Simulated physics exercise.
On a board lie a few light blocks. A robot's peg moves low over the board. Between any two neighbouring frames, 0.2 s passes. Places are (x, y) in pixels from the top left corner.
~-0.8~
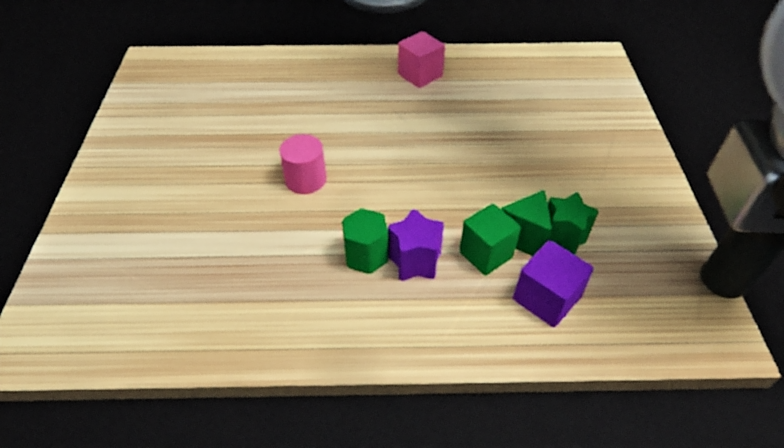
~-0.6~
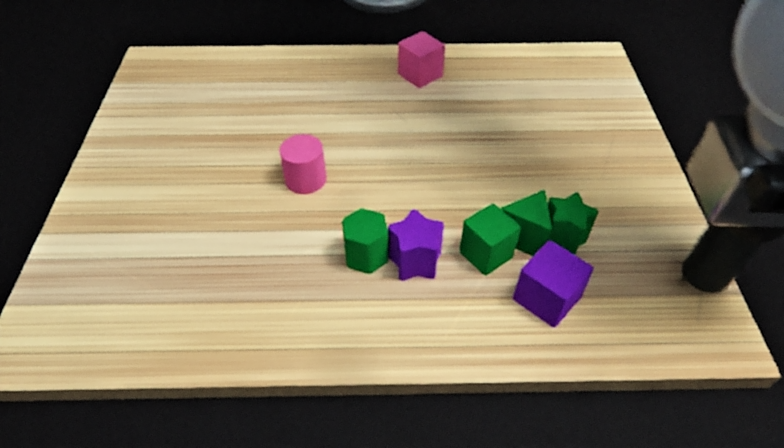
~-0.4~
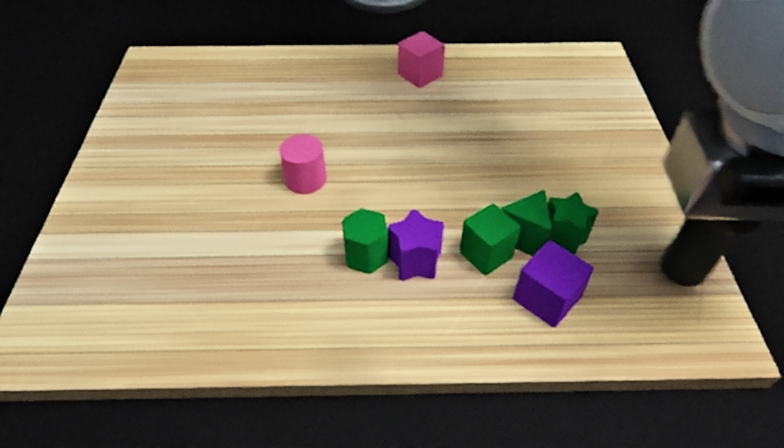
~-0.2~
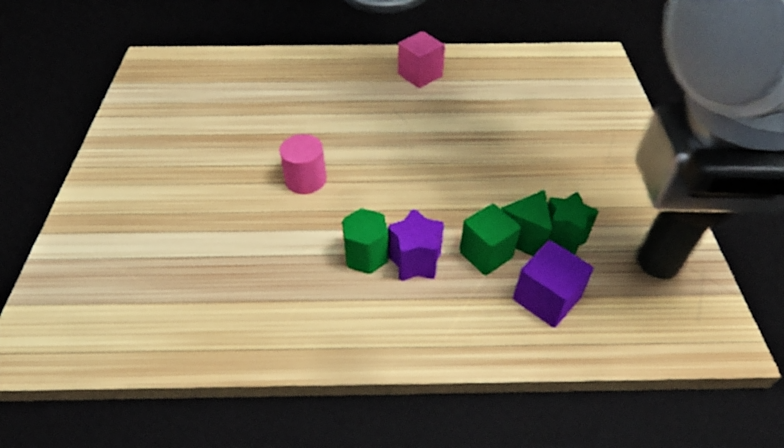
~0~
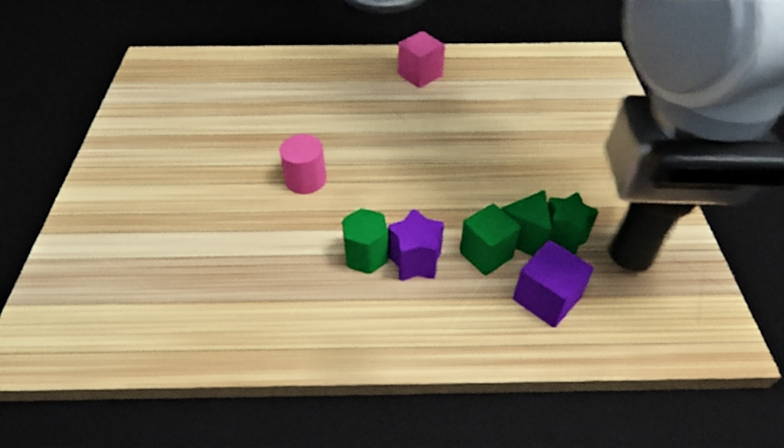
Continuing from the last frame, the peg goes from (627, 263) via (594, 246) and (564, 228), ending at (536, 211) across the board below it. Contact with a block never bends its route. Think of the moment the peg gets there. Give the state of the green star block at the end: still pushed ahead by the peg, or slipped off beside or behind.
It will keep going ahead of the peg.
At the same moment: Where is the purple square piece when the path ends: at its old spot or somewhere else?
Stays where it is.
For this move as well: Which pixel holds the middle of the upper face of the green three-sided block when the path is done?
Top centre: (480, 196).
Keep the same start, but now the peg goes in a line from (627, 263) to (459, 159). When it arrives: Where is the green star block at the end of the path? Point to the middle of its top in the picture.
I'd guess (464, 161).
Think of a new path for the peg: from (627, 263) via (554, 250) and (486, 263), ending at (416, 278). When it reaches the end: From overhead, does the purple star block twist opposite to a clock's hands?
Short answer: Yes.
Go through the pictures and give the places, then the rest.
In the first frame, peg tip at (724, 280); block tops, green square piece at (492, 224); green three-sided block at (532, 209); purple square piece at (558, 268); green star block at (573, 209).
In the second frame, peg at (705, 275); blocks unchanged.
In the third frame, peg at (683, 269); blocks unchanged.
In the fourth frame, peg at (659, 262); blocks unchanged.
In the fifth frame, peg at (631, 254); green square piece at (492, 224); green three-sided block at (532, 209); purple square piece at (558, 268); green star block at (573, 209).
The first path, step by step. Halfway along, peg at (582, 228); green square piece at (484, 225), turned 25° anticlockwise; green three-sided block at (510, 202); green star block at (546, 198), turned 10° anticlockwise.
At the end, peg at (538, 202); green square piece at (481, 227), turned 40° anticlockwise; green three-sided block at (480, 196), turned 35° anticlockwise; purple square piece in place; green star block at (506, 179), turned 40° anticlockwise.
